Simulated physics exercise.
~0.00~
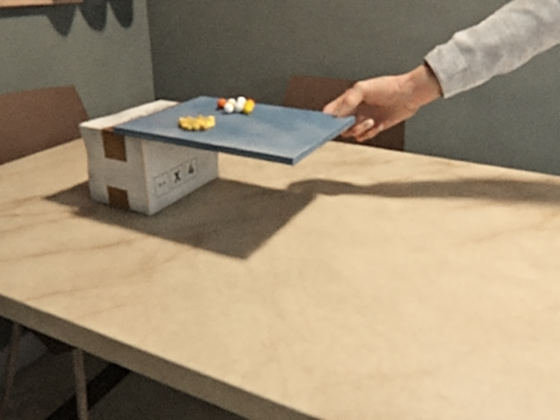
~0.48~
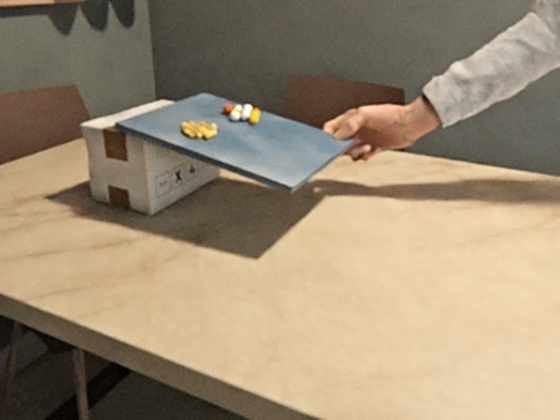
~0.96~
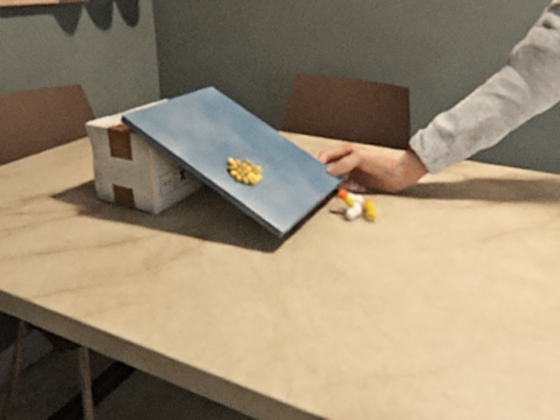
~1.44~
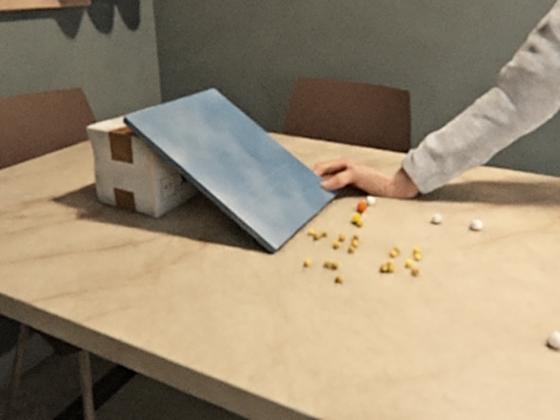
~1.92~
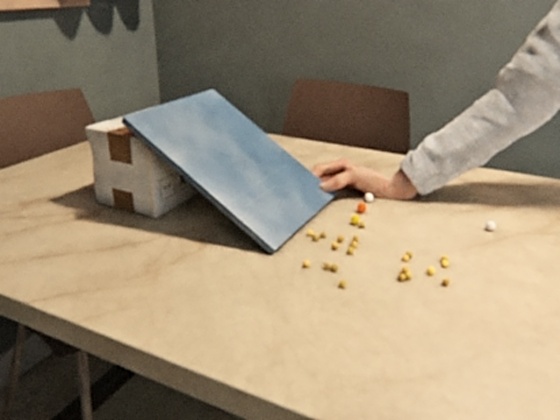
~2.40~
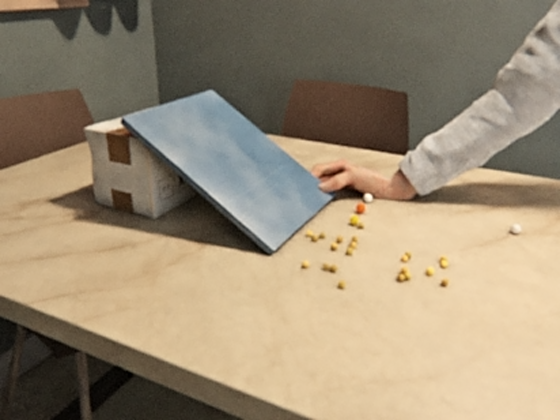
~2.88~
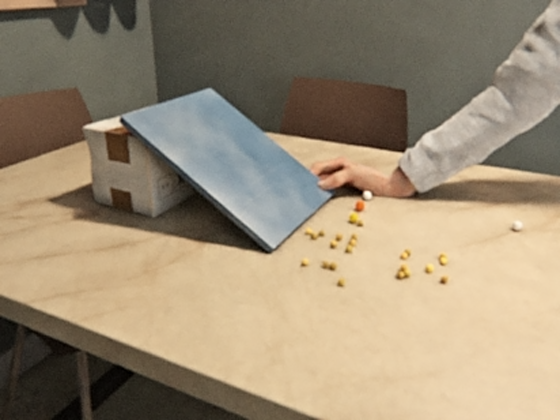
On a pale tabletop, a hand lowers the right end of a blue board propped on a white box until it rests on the table; the round, mixed-colour pieces at the back slide off first, some rolling far right, then the small yellow pieces scatter nearer the board.
